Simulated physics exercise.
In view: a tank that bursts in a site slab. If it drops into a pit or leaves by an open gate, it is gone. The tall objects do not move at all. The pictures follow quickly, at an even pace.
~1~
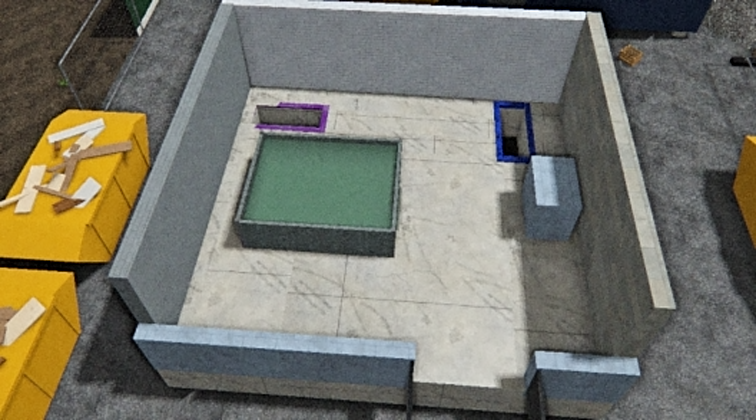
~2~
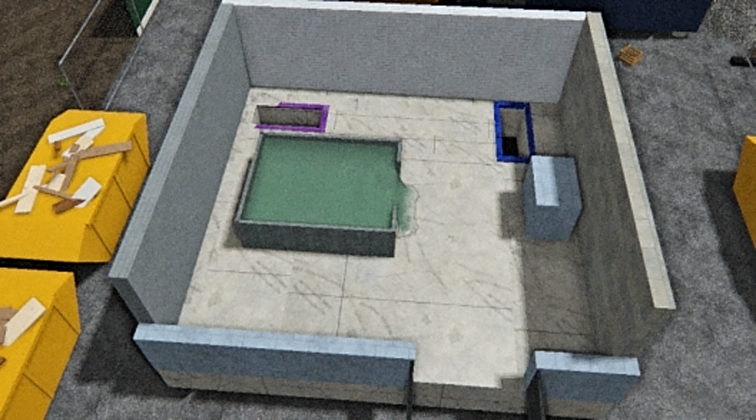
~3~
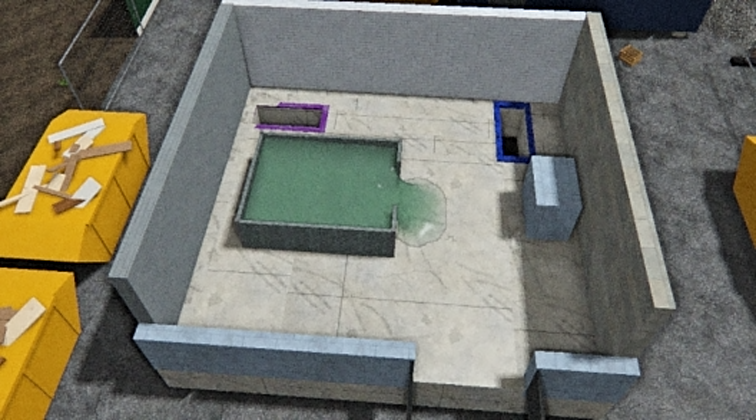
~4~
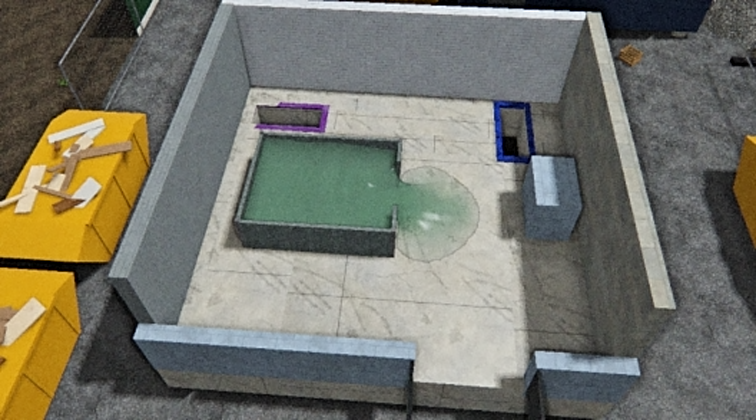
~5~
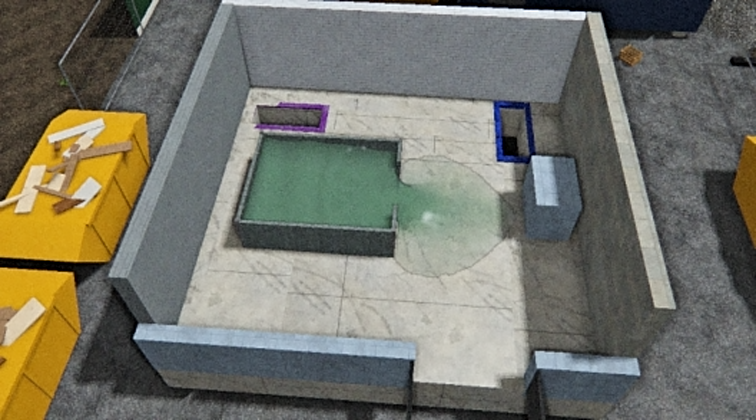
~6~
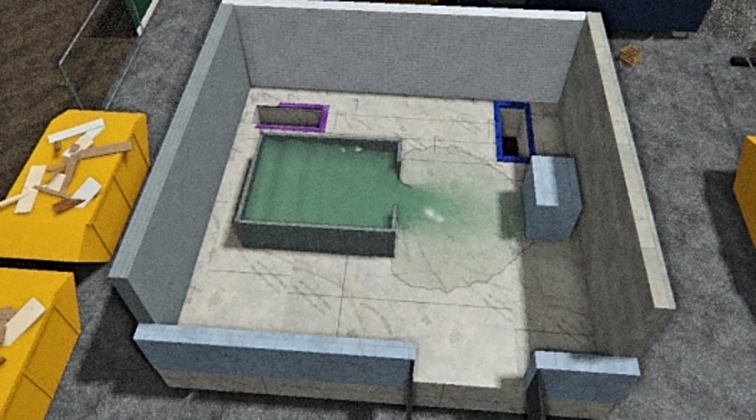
At first, an open tank of green water stands whole and still on a pale walled slab. Then its right side breaks open and water pours through the gap, spreading rightward in a widening, thinning sheet that reaches the pale block, while the block and surrounding walls stay still.
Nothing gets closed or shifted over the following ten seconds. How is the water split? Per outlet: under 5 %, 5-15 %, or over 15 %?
My prediction: Gate: Five to fifteen per cent; blue pit: Past fifteen per cent; purple pit: Beneath five per cent.
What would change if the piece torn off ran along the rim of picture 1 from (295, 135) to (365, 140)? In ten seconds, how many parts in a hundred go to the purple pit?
I'd estimate the purple pit takes around 40 percent.
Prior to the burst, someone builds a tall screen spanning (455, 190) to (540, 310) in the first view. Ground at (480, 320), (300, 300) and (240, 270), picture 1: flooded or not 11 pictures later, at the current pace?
Result, listed order: Spot 1 reached by the flood, spot 2 kept clear of the flood, spot 3 kept clear of the flood.
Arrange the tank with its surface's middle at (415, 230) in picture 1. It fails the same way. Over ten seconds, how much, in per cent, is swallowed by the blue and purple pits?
Result in per cent: Blue pit 6, purple pit 6.
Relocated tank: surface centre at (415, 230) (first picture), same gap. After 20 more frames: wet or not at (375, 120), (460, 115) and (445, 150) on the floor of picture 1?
Taking them as they were asked, they come out bone dry, soaked, soaked.
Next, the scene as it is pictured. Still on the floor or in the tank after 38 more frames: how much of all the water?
Around 80 percent.
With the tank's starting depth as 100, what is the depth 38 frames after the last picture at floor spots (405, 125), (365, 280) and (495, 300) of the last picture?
Respectively near 2, 4 and 8 per cent.
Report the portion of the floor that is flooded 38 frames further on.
My estimate is close to 85 per cent.
A moment on, water covers 30 % of the floor; the gate 0 %, the blue pit 0 %, the purple pit 0 %.
Next, water covers 35 % of the floor; the gate 0 %, the blue pit 3 %, the purple pit 0 %.
Then, water covers 45 % of the floor; the gate 1 %, the blue pit 8 %, the purple pit 0 %.
Later, water covers 85 % of the floor; the gate 5 %, the blue pit 15 %, the purple pit 0 %.
In the end, water covers 95 % of the floor; the gate 13 %, the blue pit 20 %, the purple pit 1 %.
